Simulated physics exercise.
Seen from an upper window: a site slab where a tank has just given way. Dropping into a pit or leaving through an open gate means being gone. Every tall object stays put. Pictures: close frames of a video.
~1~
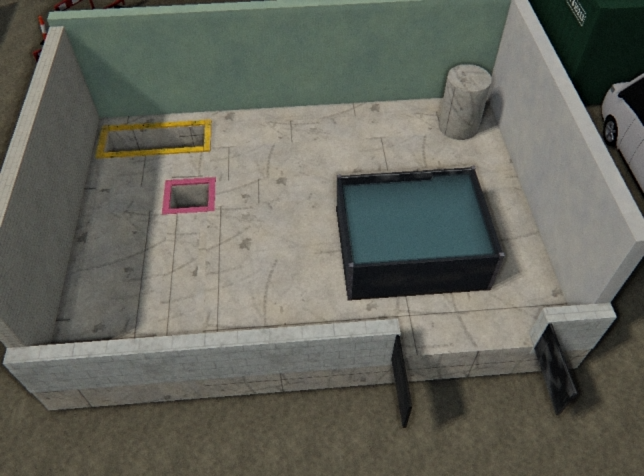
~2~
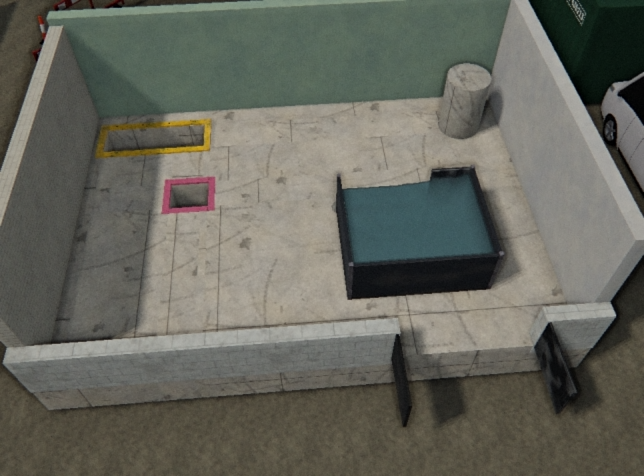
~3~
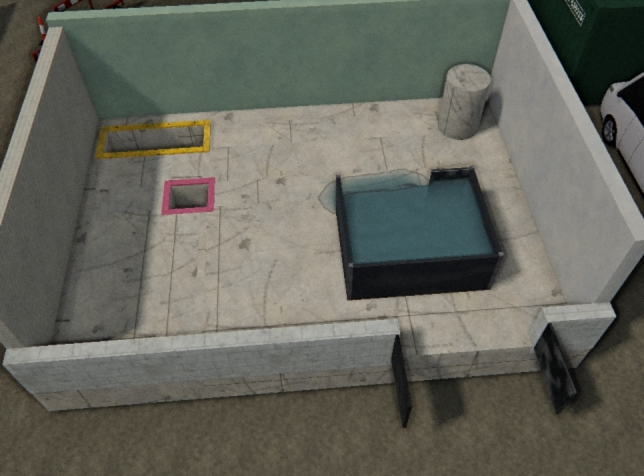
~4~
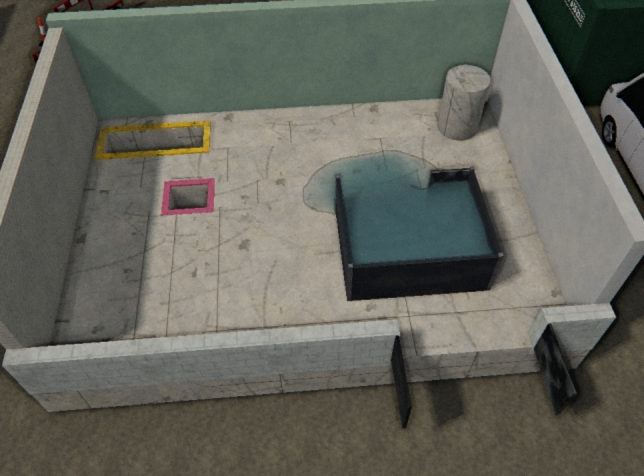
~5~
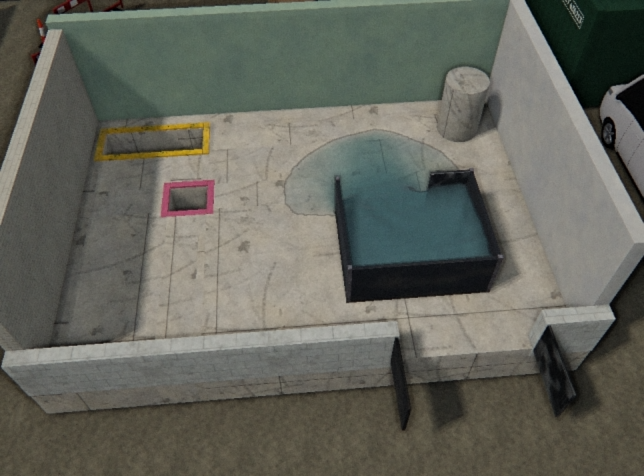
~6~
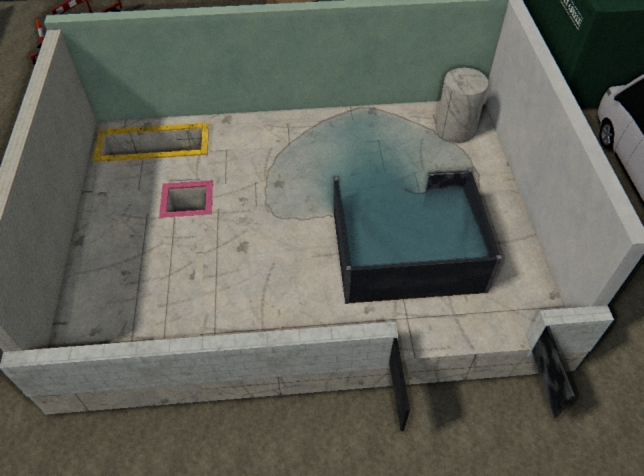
On a walled concrete slab, a dark tank of still blue water opened along its far side, and the water poured out, spreading across the pale floor toward the green wall in a widening, rounded puddle.
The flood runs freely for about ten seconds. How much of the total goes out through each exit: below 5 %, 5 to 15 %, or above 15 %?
As I see it, gate: A twentieth to fifteen per cent, pink pit: A twentieth to fifteen per cent, yellow pit: Upwards of fifteen per cent.
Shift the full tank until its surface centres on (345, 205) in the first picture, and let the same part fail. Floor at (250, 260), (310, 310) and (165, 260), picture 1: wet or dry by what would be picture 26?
Spot 1 unwetted, spot 2 unwetted, and spot 3 unwetted.
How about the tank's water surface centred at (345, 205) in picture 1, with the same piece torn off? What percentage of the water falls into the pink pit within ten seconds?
Within ten seconds the pink pit collects 6 percent of the total.
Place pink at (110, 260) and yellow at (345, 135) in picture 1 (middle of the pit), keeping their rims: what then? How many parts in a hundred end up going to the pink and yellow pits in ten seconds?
Breakdown: Pink 4%, yellow 55%.
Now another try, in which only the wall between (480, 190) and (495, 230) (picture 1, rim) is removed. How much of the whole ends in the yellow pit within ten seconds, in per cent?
Approximate share, yellow: 8 in a hundred.
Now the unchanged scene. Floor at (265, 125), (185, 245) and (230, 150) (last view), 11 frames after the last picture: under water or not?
In that order, the three spots are soaked, high and dry and soaked.
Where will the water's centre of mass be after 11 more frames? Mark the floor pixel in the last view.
My reading is close to (363, 176).
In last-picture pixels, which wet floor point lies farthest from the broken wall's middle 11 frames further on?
The farthest wet point should be near (124, 120).
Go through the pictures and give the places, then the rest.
Still water in the tank at (415, 217), in the first frame.
Water pours out on the tank's far side and has run to (335, 209), in the second frame.
The front is at (326, 193), out from the gap on the tank's far side, in the third frame.
The front is at (399, 154), out from the gap on the tank's far side, in the fourth frame.
The front is at (384, 133), out from the gap on the tank's far side, in the fifth frame.
The front is at (372, 111), out from the gap on the tank's far side, in the sixth frame.
A moment on, water covers 30 % of the floor; the gate 0 %, the pink pit 0 %, the yellow pit 0 %.
Next, water covers 35 % of the floor; the gate 0 %, the pink pit 0 %, the yellow pit 1 %.
Then, water covers 50 % of the floor; the gate 0 %, the pink pit 0 %, the yellow pit 9 %.
Later, water covers 70 % of the floor; the gate 2 %, the pink pit 4 %, the yellow pit 18 %.
In the end, water covers 90 % of the floor; the gate 8 %, the pink pit 8 %, the yellow pit 23 %.
